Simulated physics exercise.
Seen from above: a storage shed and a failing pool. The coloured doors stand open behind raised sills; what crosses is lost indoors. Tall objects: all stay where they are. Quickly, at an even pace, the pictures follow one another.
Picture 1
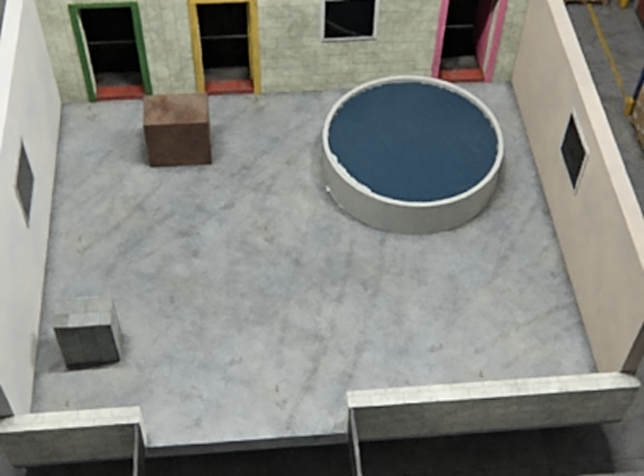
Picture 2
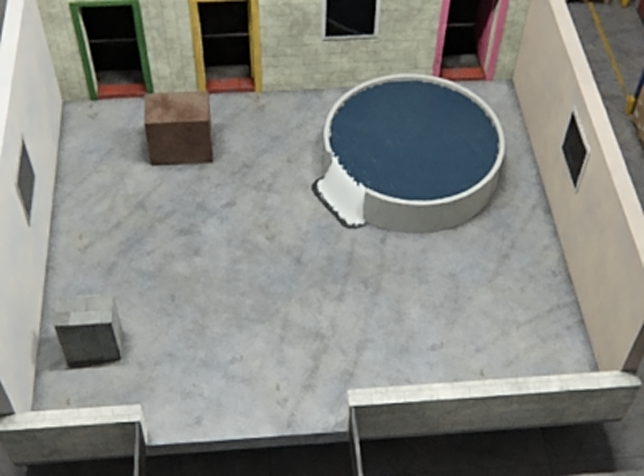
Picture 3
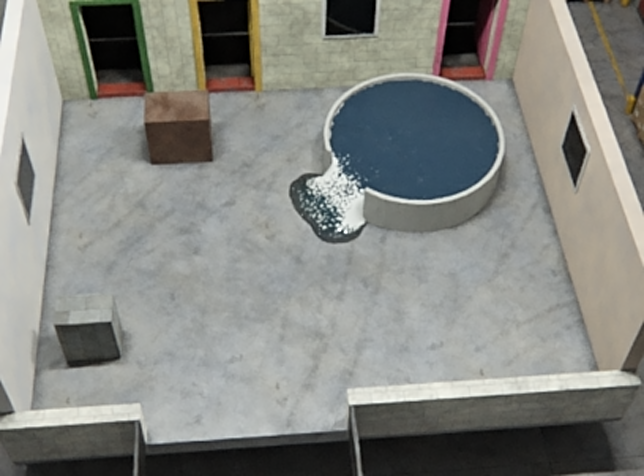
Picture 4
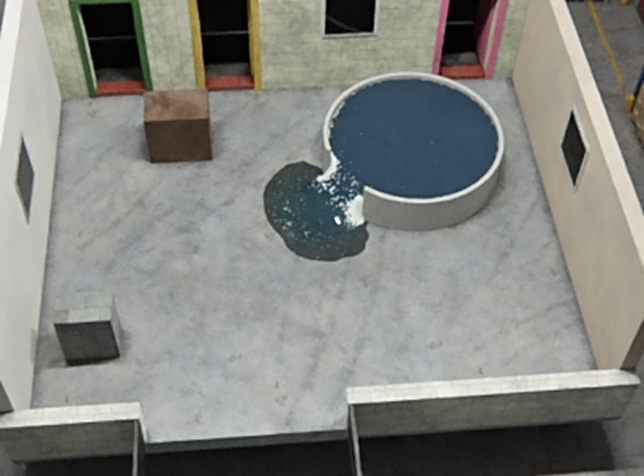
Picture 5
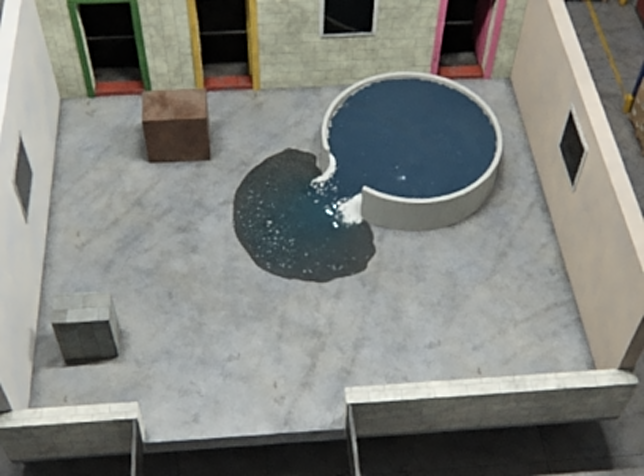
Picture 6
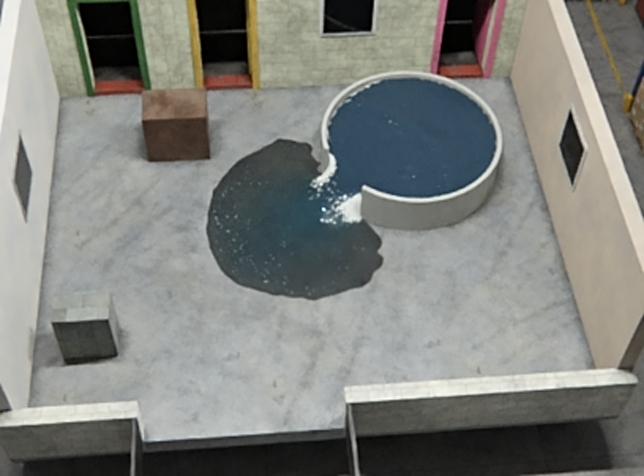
A round, white-rimmed pool of dark blue water bursts open at its lower left side in a walled grey yard, seen from above by a still camera. Green, yellow and pink doorways with red sills line the back wall, with a brown block at upper left and a grey one at lower left. White, foaming water pours through the gap and spreads left and forward across the floor in a widening dark puddle.
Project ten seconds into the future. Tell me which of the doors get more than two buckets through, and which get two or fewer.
Sorted out: The pink door gets two or fewer; the yellow door gets two or fewer; the green door gets two or fewer.
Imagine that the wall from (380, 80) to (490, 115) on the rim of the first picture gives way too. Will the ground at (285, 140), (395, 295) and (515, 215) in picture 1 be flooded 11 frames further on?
In that order: Flooded, no water, wet.
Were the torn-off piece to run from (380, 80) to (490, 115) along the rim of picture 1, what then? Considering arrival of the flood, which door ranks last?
That's the green door.
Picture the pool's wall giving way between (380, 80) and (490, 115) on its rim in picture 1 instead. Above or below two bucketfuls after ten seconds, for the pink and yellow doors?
Pink: Above, yellow: Below.
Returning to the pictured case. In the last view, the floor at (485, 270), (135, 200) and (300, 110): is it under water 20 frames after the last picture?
Point 1: Not wet; point 2: Drenched; point 3: Not wet.
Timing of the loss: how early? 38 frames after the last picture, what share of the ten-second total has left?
50 per cent.
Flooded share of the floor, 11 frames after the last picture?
My best guess is some 50 %.
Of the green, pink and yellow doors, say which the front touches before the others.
It's the door marked yellow.
A moment on, water covers 30 % of the floor; the pink door not reached, the yellow door not reached, the green door not reached.
Next, water covers 50 % of the floor; the pink door not reached, the yellow door not reached, the green door not reached.
Then, water covers 55 % of the floor; the pink door not reached, the yellow door wet at the sill, nothing in, the green door not reached.
Later, water covers 60 % of the floor; the pink door not reached, the yellow door wet at the sill, nothing in, the green door wet at the sill, nothing in.
In the end, water covers 70 % of the floor; the pink door wet at the sill, nothing in, the yellow door wet at the sill, nothing in, the green door wet at the sill, nothing in.
